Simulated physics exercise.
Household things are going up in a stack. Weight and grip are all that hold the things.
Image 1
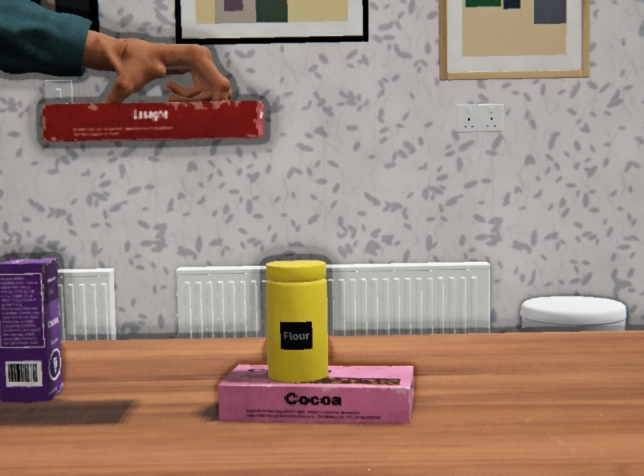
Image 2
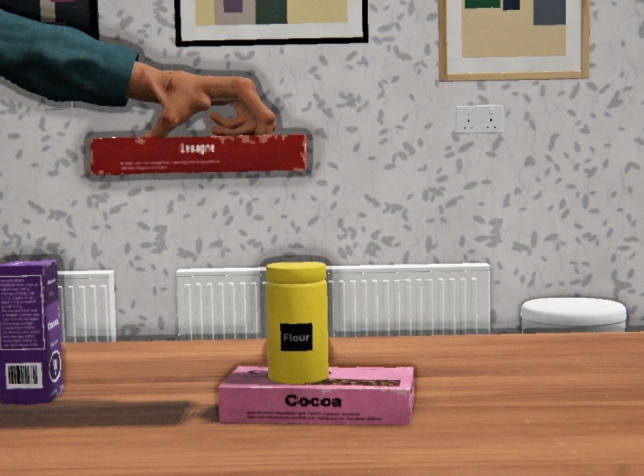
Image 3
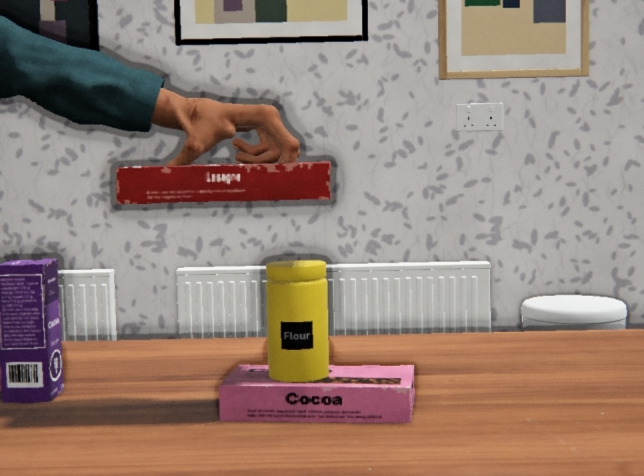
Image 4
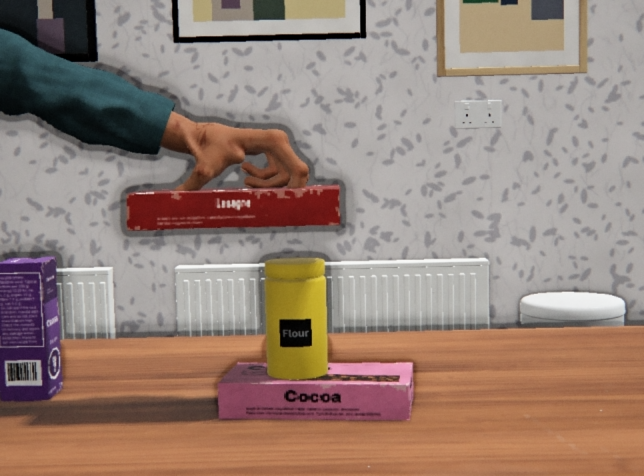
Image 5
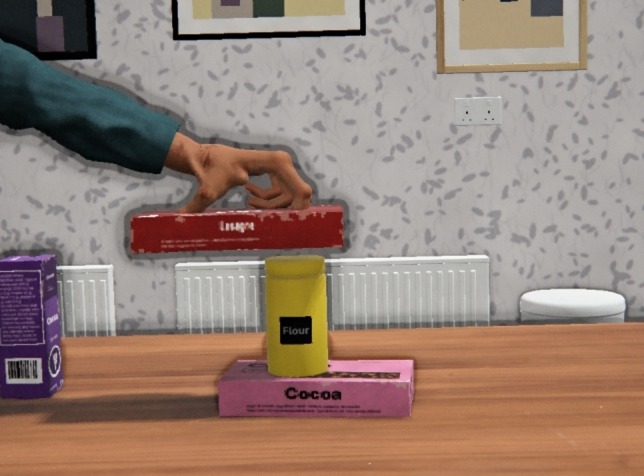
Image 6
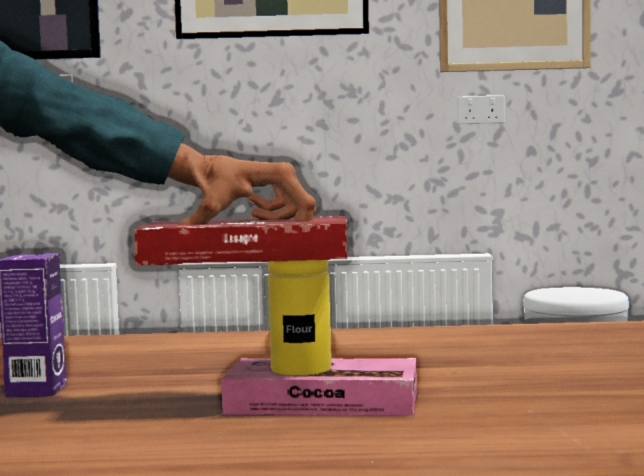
The clip opens with a hand holding a red lasagne packet at the upper left, above a table where a yellow flour jar stands on a pink cocoa packet beside a purple carton. The hand carries the packet right and downward, then sets it atop the jar, still gripping it.
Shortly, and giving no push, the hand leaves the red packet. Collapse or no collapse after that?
Collapse.
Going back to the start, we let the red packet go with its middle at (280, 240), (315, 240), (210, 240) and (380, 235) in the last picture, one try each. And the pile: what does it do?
Attempt one, the pile survives; attempt two, it survives; attempt three, it falls over; attempt four, it falls over.
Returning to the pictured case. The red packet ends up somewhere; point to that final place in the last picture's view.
It finishes at about (98, 384).
Then, 0.40 s after the last picture, red packet now fallen.
Then, 1.10 s after the last picture, things are still on the move.
Then, 1.30 s after the last picture, purple carton tipped 34° from how it was.
Then, 1.40 s after the last picture, purple carton now fallen.
At rest, fallen, purple carton and red packet; the other 2 in place. Seen from the same camera at the end, red packet near (98, 384). The pile loses its balance.
